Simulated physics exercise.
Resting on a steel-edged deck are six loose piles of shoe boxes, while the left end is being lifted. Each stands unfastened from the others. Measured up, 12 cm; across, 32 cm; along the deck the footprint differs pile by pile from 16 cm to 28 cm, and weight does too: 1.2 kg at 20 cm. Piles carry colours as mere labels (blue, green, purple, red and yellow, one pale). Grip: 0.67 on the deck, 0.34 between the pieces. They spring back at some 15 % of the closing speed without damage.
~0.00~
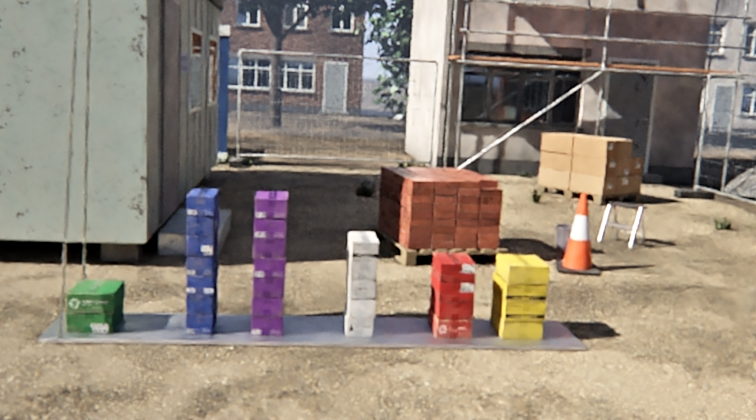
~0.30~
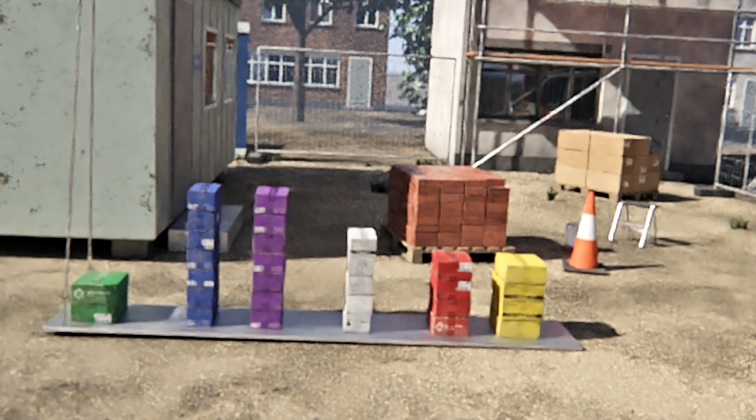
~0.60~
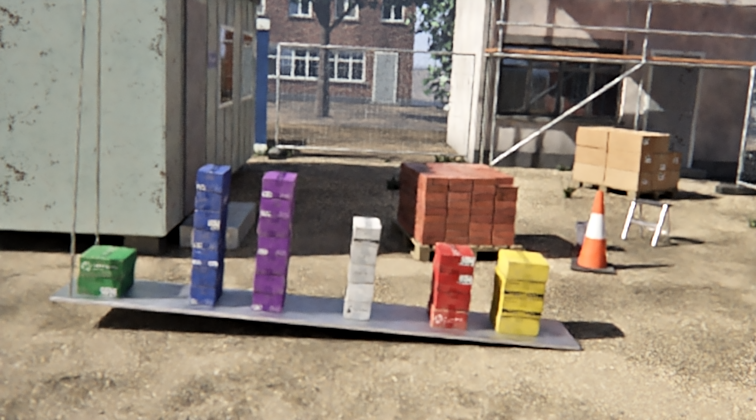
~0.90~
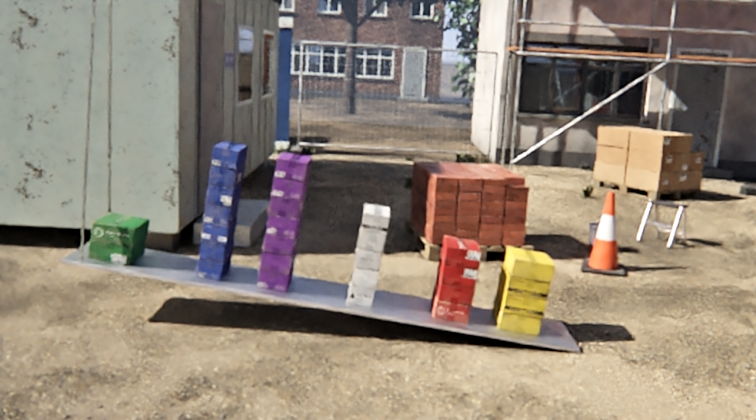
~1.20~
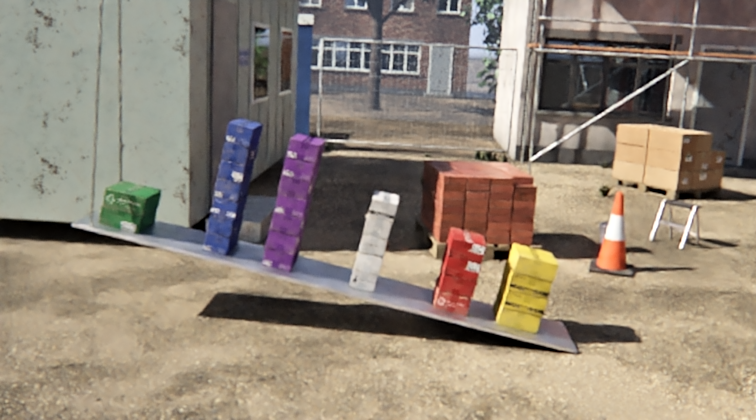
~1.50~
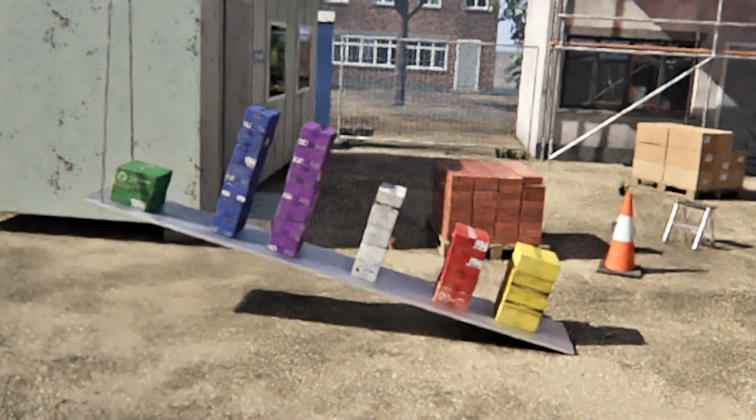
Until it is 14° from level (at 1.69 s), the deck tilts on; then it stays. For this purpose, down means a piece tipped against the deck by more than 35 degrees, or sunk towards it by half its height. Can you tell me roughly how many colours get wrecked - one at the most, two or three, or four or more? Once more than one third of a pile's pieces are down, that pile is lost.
It comes to four or more.
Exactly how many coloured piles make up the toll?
4.
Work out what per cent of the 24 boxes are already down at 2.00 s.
30 per cent.
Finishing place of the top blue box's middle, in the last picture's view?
It ends up centred close to (395, 223).
After 2.00 s, slope 14°; 7 of the 24 other boxes down; top blue box leaning 28°, 10 cm lower; top purple box leaning 21°.
After 2.54 s, slope 14°; 14 of the 24 other boxes down; top purple box leaning 65°, 50 cm lower; top blue box leaning 61°, 39 cm lower.
At rest (4.6 s), slope 14°; 19 of the 24 other boxes down; top yellow box upside down; top purple box leaning 64°, 55 cm lower. Wrecked, blue, purple, red and yellow. As the last picture would show them, middles, top yellow box near (664, 340), top purple box near (457, 261).
